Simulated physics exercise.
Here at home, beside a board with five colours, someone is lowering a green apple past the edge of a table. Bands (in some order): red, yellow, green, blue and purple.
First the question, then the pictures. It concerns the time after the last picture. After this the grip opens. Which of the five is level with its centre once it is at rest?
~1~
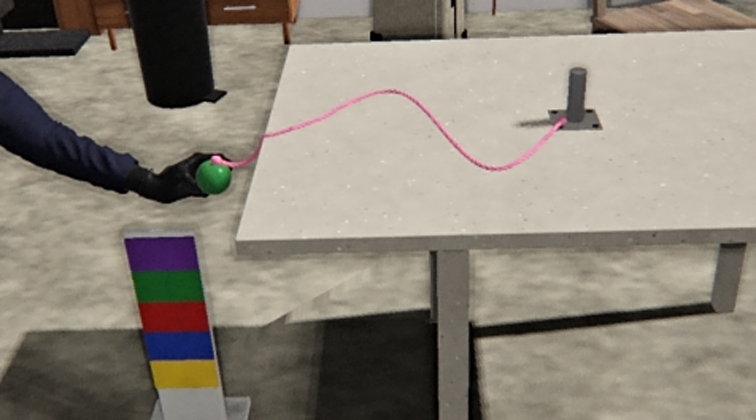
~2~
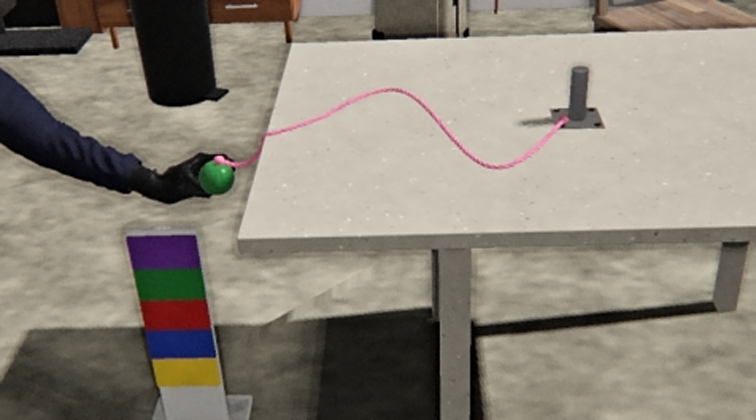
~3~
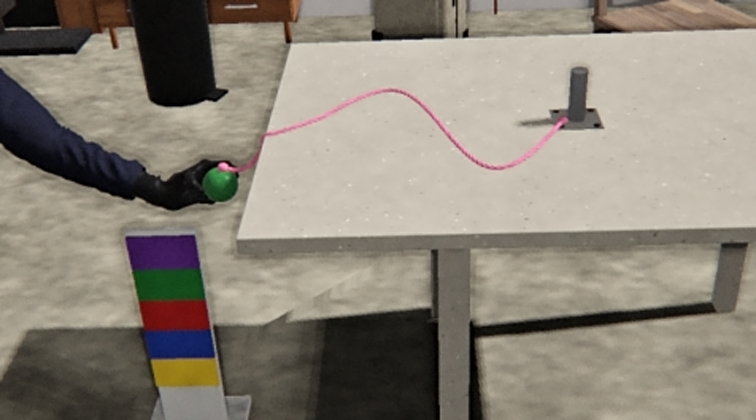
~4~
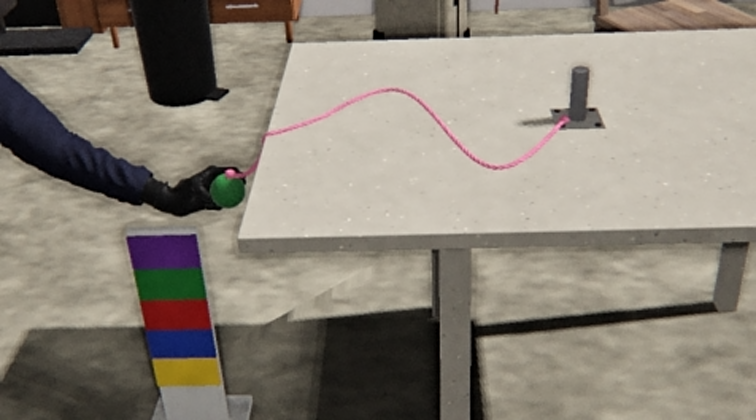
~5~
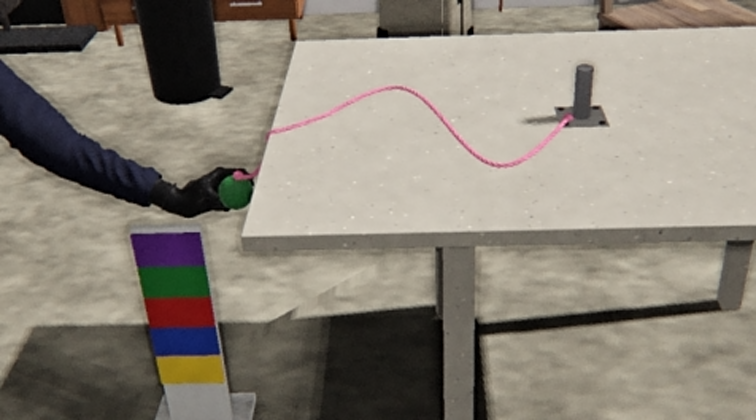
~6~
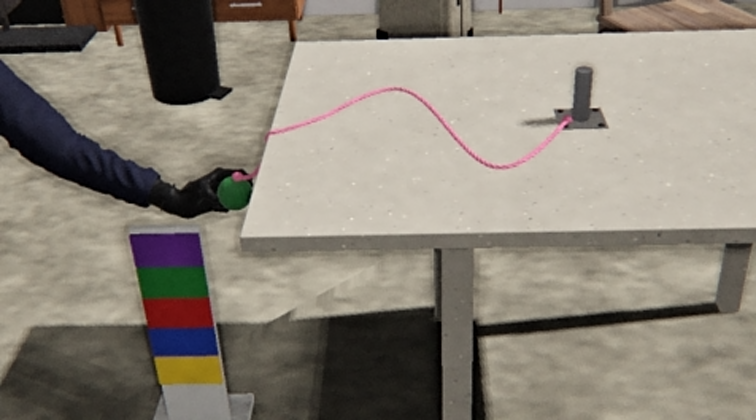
Yellow.
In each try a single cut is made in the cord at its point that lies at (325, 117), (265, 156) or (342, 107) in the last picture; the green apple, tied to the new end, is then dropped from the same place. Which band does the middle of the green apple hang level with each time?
Green; blue; purple.
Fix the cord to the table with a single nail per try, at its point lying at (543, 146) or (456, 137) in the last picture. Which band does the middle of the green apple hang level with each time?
Try by try: Blue; red.
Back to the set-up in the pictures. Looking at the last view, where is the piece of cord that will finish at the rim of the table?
You'll find it somewhere near (420, 99).
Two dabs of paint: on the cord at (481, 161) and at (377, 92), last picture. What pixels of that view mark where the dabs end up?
About (418, 132), and the other about (272, 203).
Early on, apple near (310, 373); level with yellow.
Midway, apple near (282, 381); level with yellow.
Finally, apple near (298, 381); level with yellow. Its centre hangs level with the yellow band.
